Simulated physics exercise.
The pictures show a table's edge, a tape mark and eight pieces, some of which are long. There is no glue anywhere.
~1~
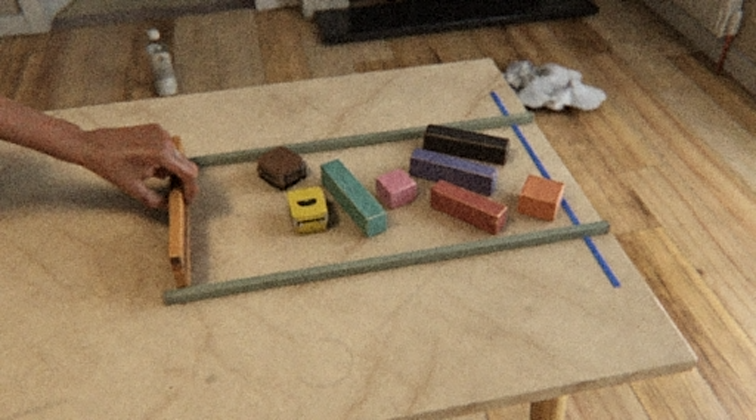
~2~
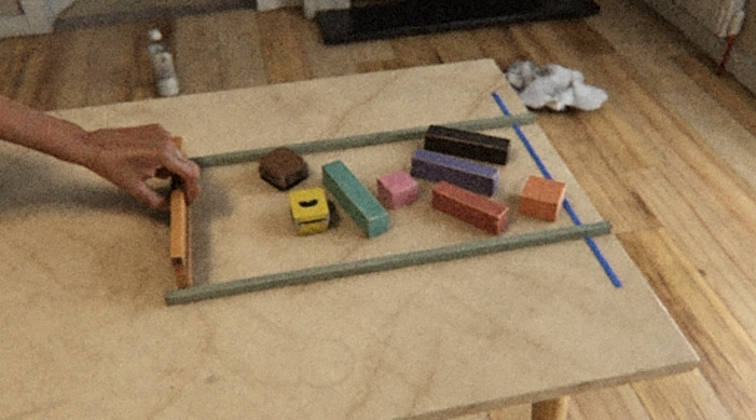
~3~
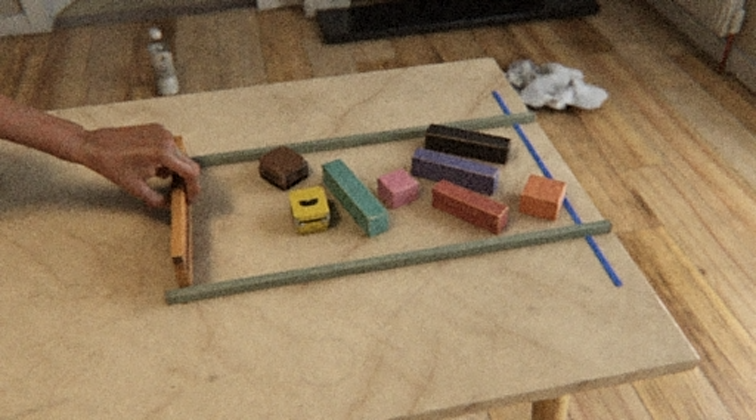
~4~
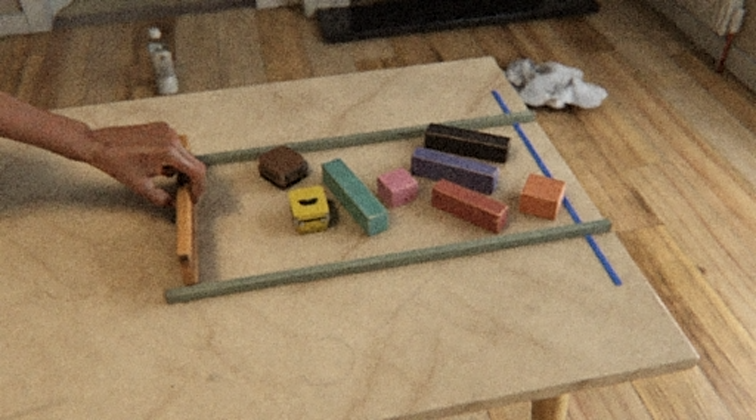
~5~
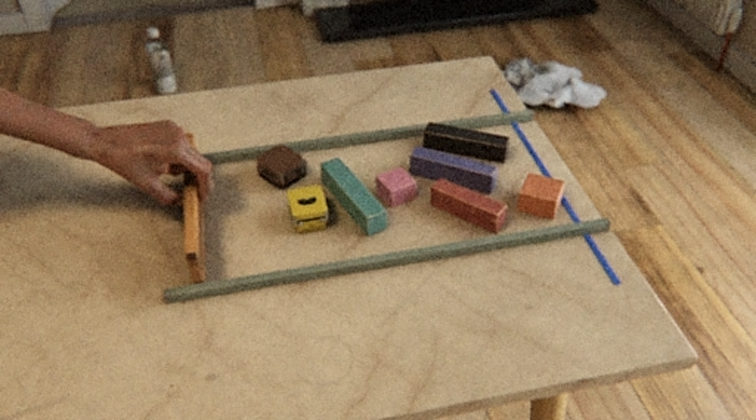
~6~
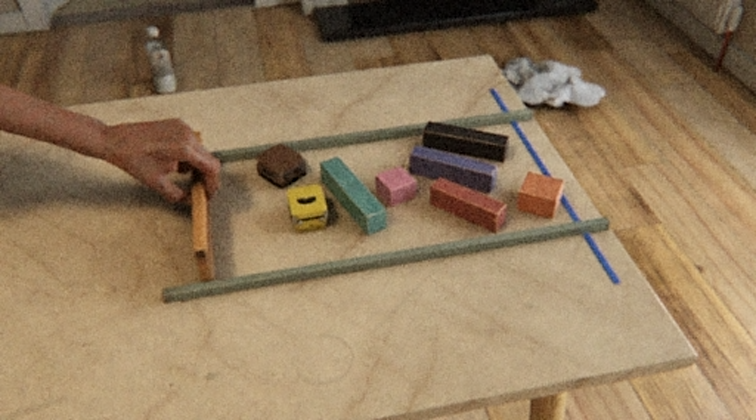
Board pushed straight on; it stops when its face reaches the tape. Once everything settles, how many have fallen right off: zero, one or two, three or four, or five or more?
By then, five or more have fallen off.
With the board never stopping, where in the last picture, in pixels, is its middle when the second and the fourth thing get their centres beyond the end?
I'd put it close to (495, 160) and later close to (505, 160).
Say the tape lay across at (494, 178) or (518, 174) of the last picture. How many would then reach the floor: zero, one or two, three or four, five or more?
Going one tape after another, I'd say one to two for the first and five or more for the second.
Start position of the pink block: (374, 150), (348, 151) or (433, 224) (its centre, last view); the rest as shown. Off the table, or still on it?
Spot by spot, it slips away; slips away; stays put.
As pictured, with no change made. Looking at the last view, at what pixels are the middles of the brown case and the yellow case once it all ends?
The brown case comes to rest at (539, 128), and the yellow case comes to rest at (568, 171).
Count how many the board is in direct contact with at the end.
It ends up touching 2.
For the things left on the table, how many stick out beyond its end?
Overhanging ones - 2.
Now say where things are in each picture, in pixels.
Orange block (541, 198); black bar (466, 144); blue bar (453, 172); board (180, 208); tape (545, 173), in the first frame.
Black bar (467, 145); yellow case (309, 212), in the second frame.
Blue bar (454, 171); red bar (469, 206), in the third frame.
Orange block (542, 196); brown case (283, 168), in the fourth frame.
Black bar (466, 142); pink block (396, 187), in the fifth frame.
Orange block (541, 195); black bar (466, 141); blue bar (452, 169); board (201, 203); tape (544, 170), in the sixth frame.
Early on, none off yet; orange block at rest near (541, 195); black bar at rest near (466, 141); blue bar at rest near (452, 169).
A while later, none off yet; orange block travelled a little near (557, 192); black bar travelled a little near (499, 136); blue bar travelled about its own width near (506, 148).
Finally, the number that fall off is five or more; lost, turquoise bar, pink block, red bar, blue bar, black bar and orange block.
